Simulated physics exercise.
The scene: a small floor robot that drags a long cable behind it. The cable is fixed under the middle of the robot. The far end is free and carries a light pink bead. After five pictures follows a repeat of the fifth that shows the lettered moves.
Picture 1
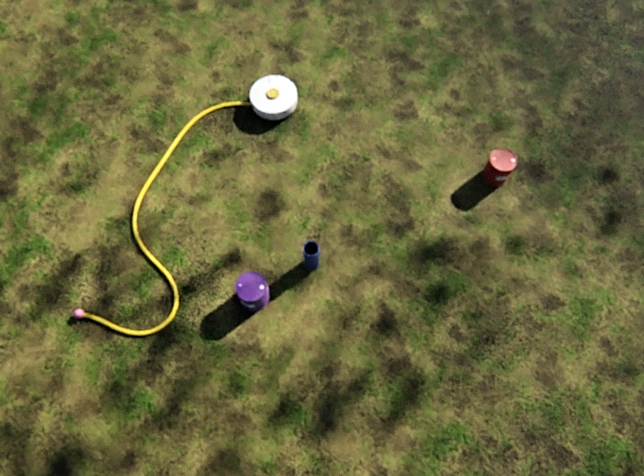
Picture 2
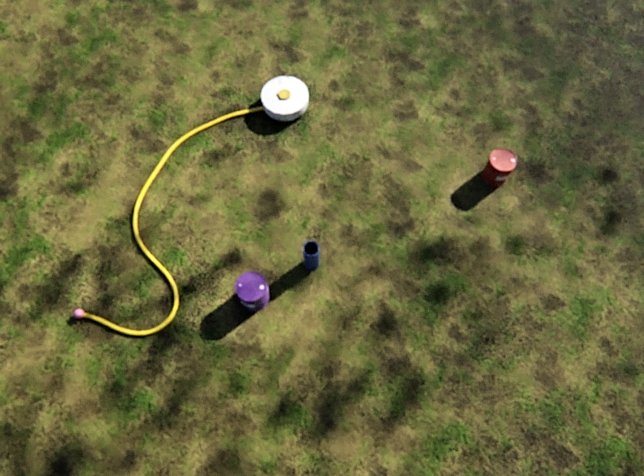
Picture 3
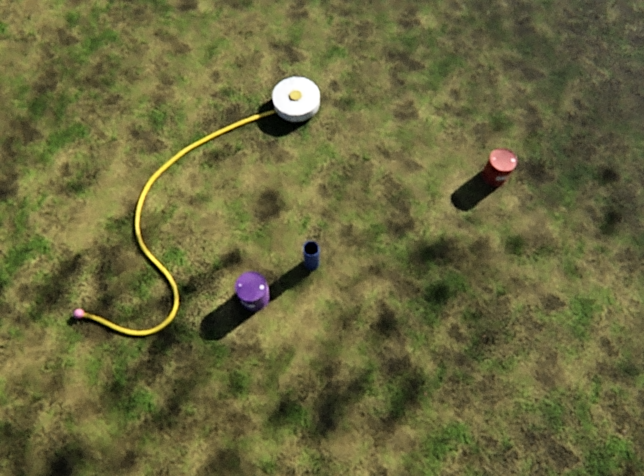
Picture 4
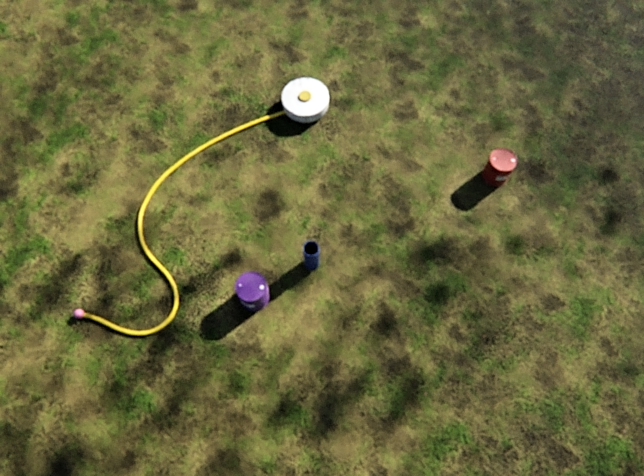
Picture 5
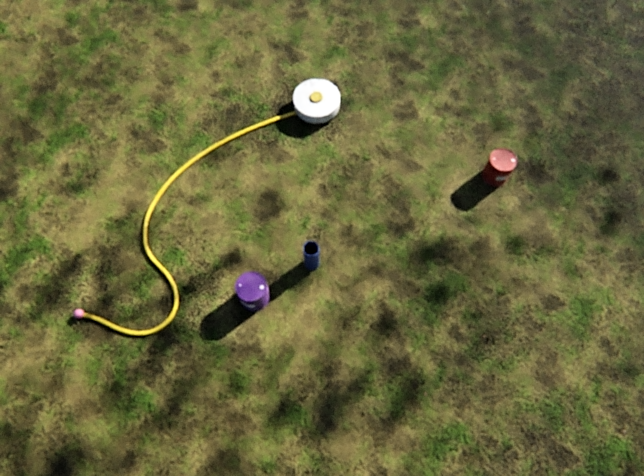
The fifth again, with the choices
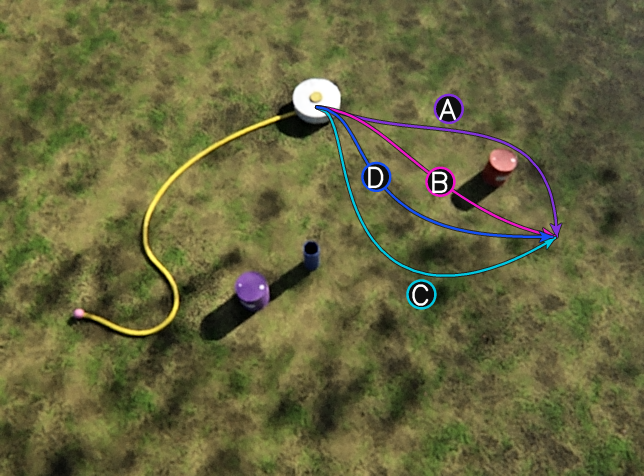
A round white robot trailing a long yellow cable slides a short way to the right across patchy grass, drawing the cable's upper curve straighter while its pink-beaded end, a purple keg, a blue post and a red keg stay still.
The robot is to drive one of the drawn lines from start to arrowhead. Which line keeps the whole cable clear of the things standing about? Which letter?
Route B.
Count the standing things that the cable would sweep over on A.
One.
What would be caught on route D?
It is the blue post.
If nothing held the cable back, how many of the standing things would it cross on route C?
It sweeps two.
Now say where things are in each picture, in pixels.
The first picture shows blue post (312, 256); red keg (499, 168); robot (274, 99).
The second picture shows robot (285, 100); blue post (312, 256).
The third picture shows robot (296, 100); free end (79, 314).
The fourth picture shows robot (306, 101); blue post (312, 256).
The fifth picture shows robot (317, 102); free end (79, 314); purple keg (253, 292); blue post (312, 256).
On the marked copy, A from (317, 107) via (464, 132) to (557, 237); B from (317, 107) via (426, 171) to (555, 236); C from (317, 107) via (382, 250) to (555, 238); D from (317, 107) via (400, 202) to (553, 237).
With B. Early on, robot (401, 144), middle of the cable (203, 205), free end (79, 314).
Further on, robot (486, 206), middle of the cable (266, 221), free end (79, 314).
At the end, robot (560, 233), middle of the cable (333, 243), free end (115, 309); nothing has been touched.
As for the rest, A meets the red keg; C meets the purple keg and blue post; D meets the blue post.
